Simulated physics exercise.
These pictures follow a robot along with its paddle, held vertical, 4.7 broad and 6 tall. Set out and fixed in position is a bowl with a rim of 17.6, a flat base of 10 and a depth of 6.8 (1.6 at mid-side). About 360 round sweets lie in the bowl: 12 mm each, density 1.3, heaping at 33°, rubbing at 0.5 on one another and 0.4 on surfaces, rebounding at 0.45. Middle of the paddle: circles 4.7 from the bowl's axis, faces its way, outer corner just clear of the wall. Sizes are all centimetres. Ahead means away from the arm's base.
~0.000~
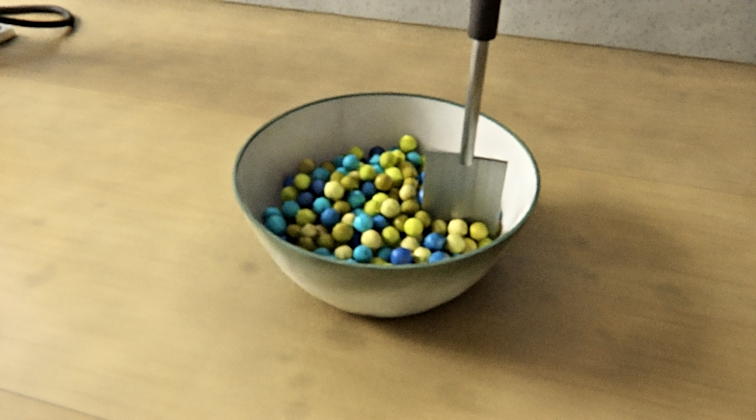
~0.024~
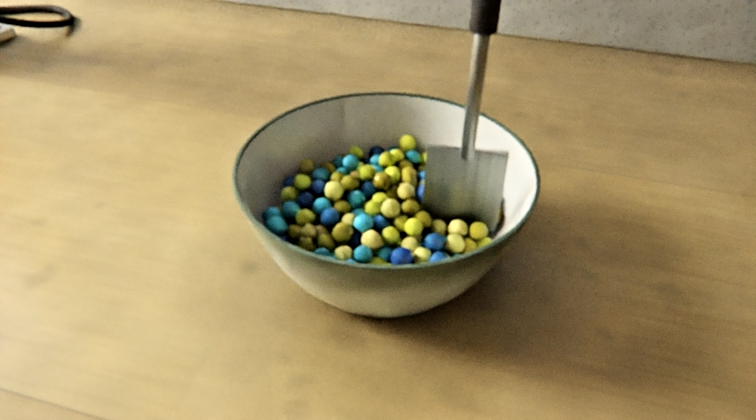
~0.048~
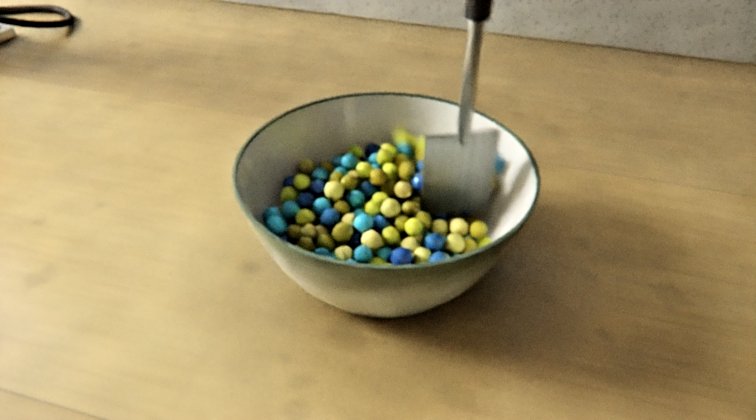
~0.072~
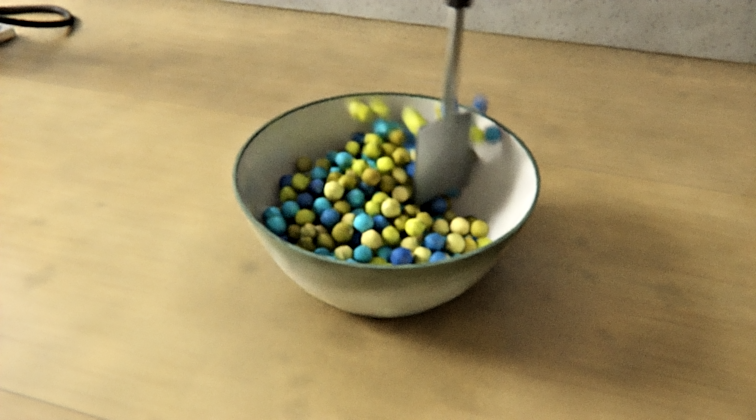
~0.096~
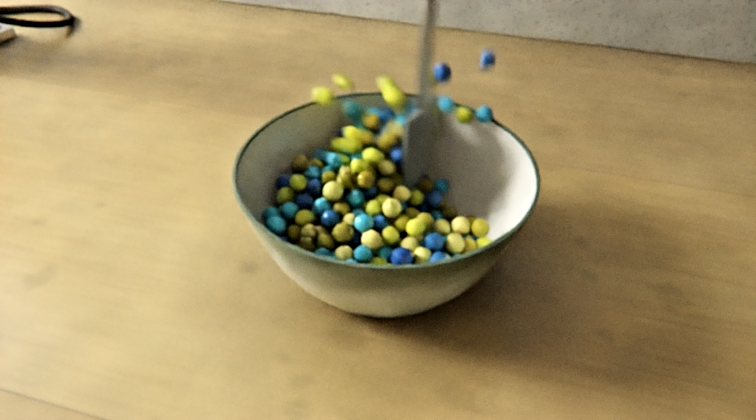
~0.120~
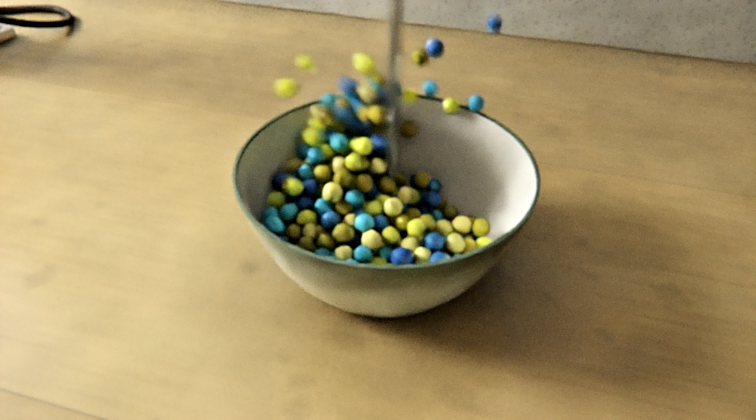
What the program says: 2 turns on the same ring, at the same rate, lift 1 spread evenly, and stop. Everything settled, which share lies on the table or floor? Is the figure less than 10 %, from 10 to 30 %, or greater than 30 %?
The figure is greater than 30 %.
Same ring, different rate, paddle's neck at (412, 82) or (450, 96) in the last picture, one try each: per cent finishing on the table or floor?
Well, about 45 percent the first time and about 25 percent the second.
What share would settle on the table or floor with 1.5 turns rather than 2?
Then roughly 40 percent.
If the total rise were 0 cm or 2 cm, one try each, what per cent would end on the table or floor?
About 55 per cent on the first try and 35 per cent on the second.
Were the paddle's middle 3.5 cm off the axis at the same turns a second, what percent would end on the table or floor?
Some 40 percent would.
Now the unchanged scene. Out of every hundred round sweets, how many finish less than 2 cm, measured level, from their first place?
Near 10 per cent of the pieces.
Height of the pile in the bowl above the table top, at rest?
About 5.5 cm.
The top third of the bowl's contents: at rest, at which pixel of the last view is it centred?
Centre of top third: Approx. (450, 205).
After 0.36 s, 340° round, highest piece 12 above the table; 276 in the bowl, 42 on the table or floor, 42 in flight or on the tool.
After 0.60 s, 220° round, highest piece 9 above the table; 215 in the bowl, 124 on the table or floor, 21 in flight or on the tool.
After 0.91 s, 0° round, highest piece 5 above the table; 194 in the bowl, 166 on the table or floor.
After 1.61 s, 0° round, highest piece 5 above the table; 194 in the bowl, 166 on the table or floor.
At rest, 194 in the bowl, 166 on the table or floor. That is 46 % on the table or floor.
